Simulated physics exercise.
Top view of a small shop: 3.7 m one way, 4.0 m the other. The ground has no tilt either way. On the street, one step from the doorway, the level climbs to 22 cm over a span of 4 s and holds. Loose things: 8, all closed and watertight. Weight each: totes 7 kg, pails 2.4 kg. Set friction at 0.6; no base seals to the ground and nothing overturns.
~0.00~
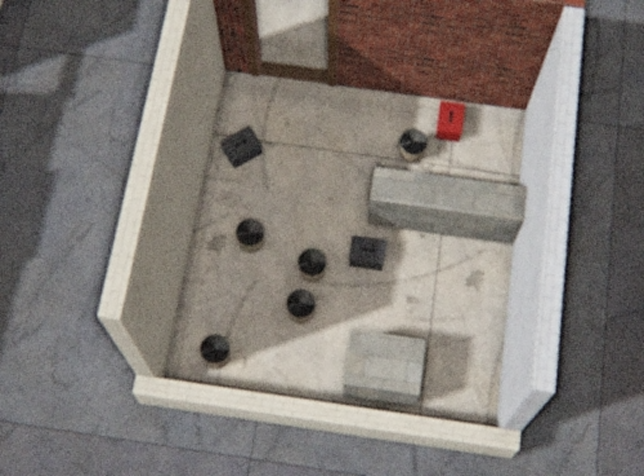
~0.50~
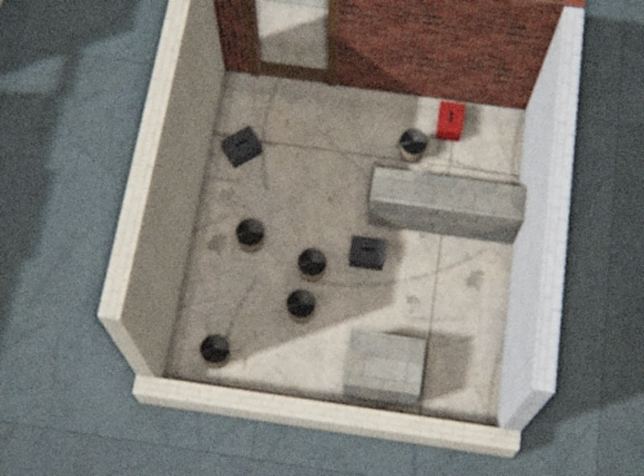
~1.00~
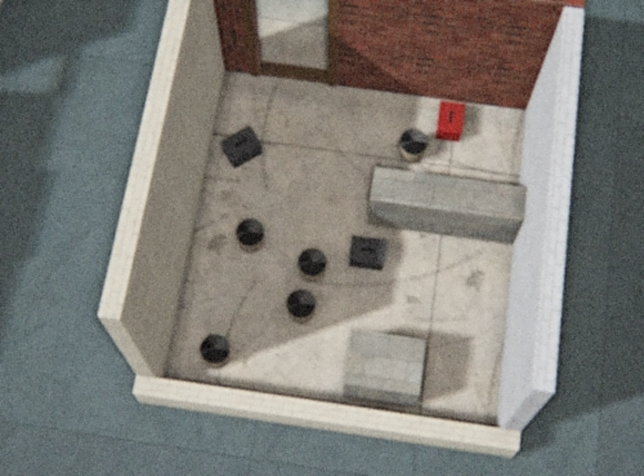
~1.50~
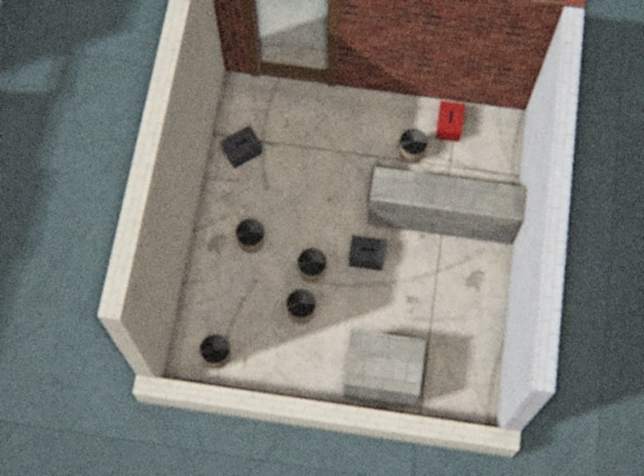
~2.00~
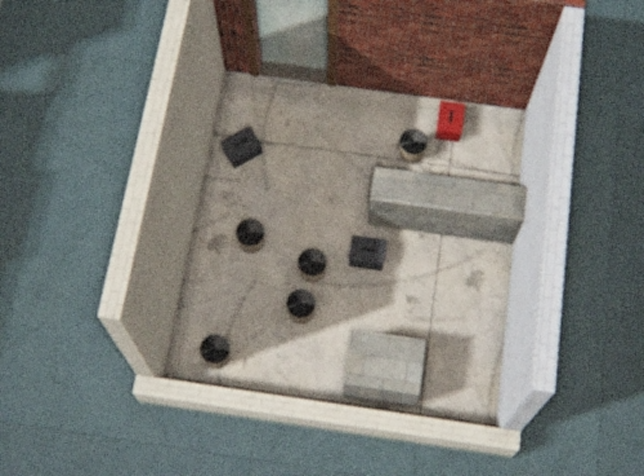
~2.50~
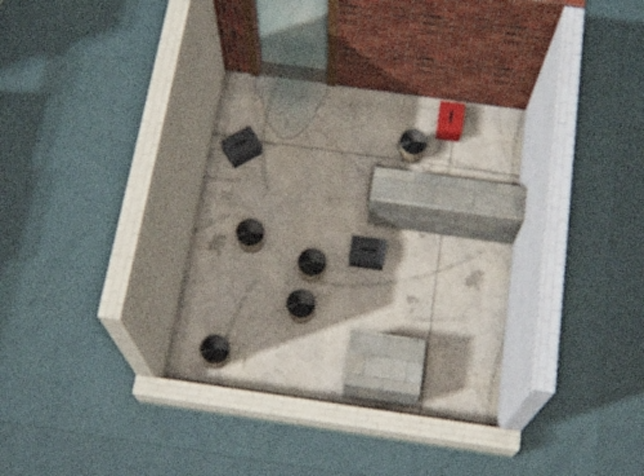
Water spread over the street outside a small shop, then a little crept in through the doorway onto the floor, while the red box, dark crates and round pots inside stayed still.
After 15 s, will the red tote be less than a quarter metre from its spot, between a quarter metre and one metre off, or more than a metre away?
Almost motionless.
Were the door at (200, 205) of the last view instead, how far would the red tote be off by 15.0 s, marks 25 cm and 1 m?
Then the red tote moves a short way.
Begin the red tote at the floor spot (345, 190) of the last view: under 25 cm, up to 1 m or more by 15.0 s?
In that run it wanders far off.
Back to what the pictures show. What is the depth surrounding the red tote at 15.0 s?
I'd say around 5 cm.
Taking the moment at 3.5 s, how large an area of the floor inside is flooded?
Somewhere about 2.5 m2, give or take.
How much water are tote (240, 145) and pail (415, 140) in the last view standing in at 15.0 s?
I'd put it at 14 cm and 4 cm respectively.
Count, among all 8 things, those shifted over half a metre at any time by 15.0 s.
Result: 6.
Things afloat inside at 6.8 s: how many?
The count is 5.
After 3.5 s the red tote is near (451, 117), 0.0 m from its start, aground; 0 afloat.
After 6.8 s the red tote is near (451, 117), 0.0 m from its start, aground; 5 afloat.
After 11.0 s the red tote is near (451, 117), 0.0 m from its start, aground; 6 afloat.
After 15.0 s the red tote is near (451, 117), 0.0 m from its start, aground; 7 afloat.
